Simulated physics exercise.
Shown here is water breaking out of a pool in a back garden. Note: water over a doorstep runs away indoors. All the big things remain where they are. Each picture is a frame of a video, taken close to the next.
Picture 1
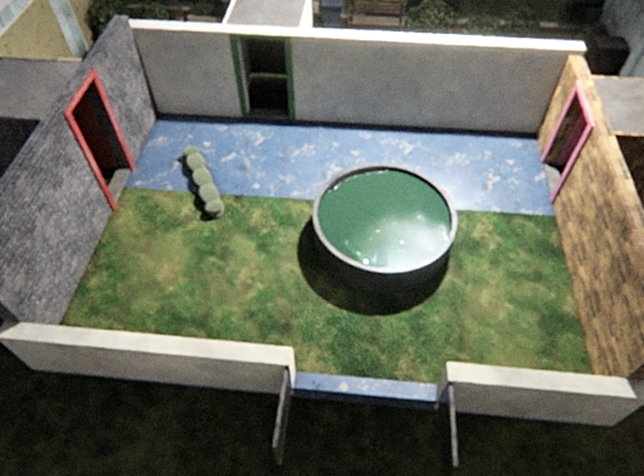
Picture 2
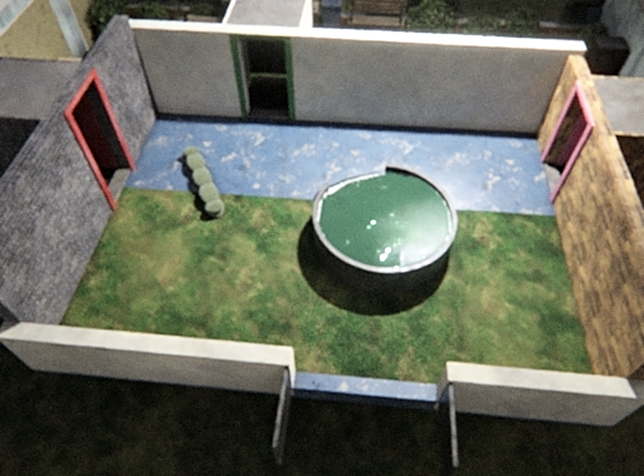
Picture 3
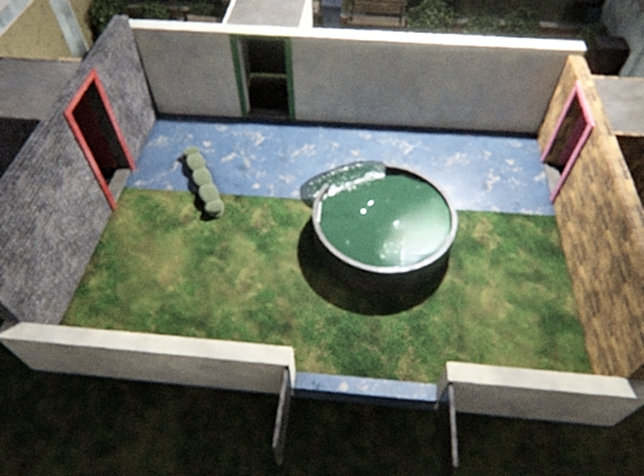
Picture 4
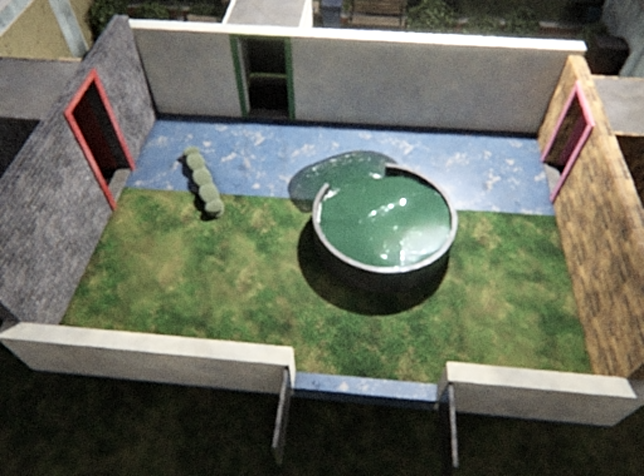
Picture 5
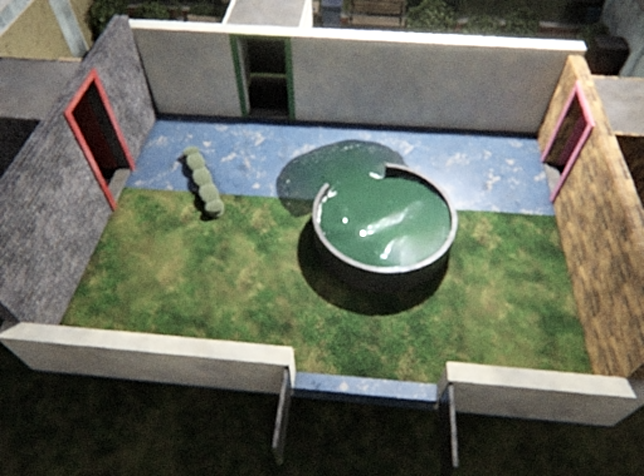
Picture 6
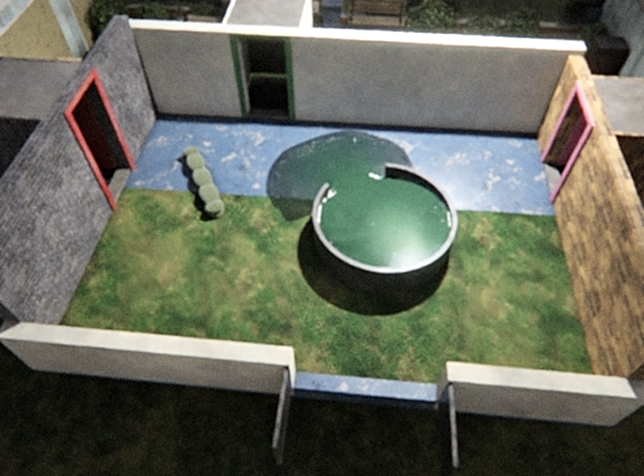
A round pool of green water with a pale rim stands on the grass of a walled back garden, seen from high above. Blue paving runs along the far side, with a row of round green bushes at left, a red-framed doorway left, a green one behind and a pink one right. The pool's far side opens and water pours out, spreading back and leftward over the paving in a widening dark green sheet, while the camera stays still.
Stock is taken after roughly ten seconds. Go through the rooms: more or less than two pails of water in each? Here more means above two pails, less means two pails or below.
Green door: More; pink door: Less; red door: Less.
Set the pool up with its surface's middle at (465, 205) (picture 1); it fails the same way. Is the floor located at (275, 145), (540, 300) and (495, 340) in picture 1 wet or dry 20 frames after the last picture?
I'd say swamped for the first, still dry for the second and still dry for the third.
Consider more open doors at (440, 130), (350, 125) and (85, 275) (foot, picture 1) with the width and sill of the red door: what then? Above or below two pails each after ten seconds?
The first misses the line, the next clears the line, the last misses the line.
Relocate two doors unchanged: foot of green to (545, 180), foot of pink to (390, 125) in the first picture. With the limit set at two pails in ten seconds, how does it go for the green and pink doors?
As it turns out, the green door keeps clear but the pink door spills past.
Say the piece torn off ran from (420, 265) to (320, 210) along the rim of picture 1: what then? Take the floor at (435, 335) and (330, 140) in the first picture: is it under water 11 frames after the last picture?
Respectively, inundated and left dry.
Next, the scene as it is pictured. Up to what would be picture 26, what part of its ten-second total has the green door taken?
I'd put it at about 75 per cent.
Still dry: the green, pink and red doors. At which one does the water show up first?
The green one.
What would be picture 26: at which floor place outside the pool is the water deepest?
It should be roughly at (153, 126).
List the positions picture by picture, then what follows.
The pool at (384, 216) is whole and still, in the first picture.
The front is at a hidden place, out from the gap on the pool's far side, in the second picture.
Water pours out on the pool's far side and has run to a hidden place, in the third picture.
Water pours out on the pool's far side and has run to (295, 181), in the fourth picture.
Water pours out on the pool's far side and has run to (284, 176), in the fifth picture.
Water pours out on the pool's far side and has run to (292, 150), in the sixth picture.
A moment on, water covers 20 % of the floor; the green door wet at the sill, nothing in, the pink door not reached, the red door not reached.
Next, water covers 25 % of the floor; the green door over two buckets in, the pink door not reached, the red door not reached.
Then, water covers 35 % of the floor; the green door over two buckets in, the pink door not reached, the red door wet at the sill, nothing in.
Later, water covers 60 % of the floor; the green door over two buckets in, the pink door under two buckets in, the red door wet at the sill, nothing in.
In the end, water covers 85 % of the floor; the green door over two buckets in, the pink door under two buckets in, the red door wet at the sill, nothing in.
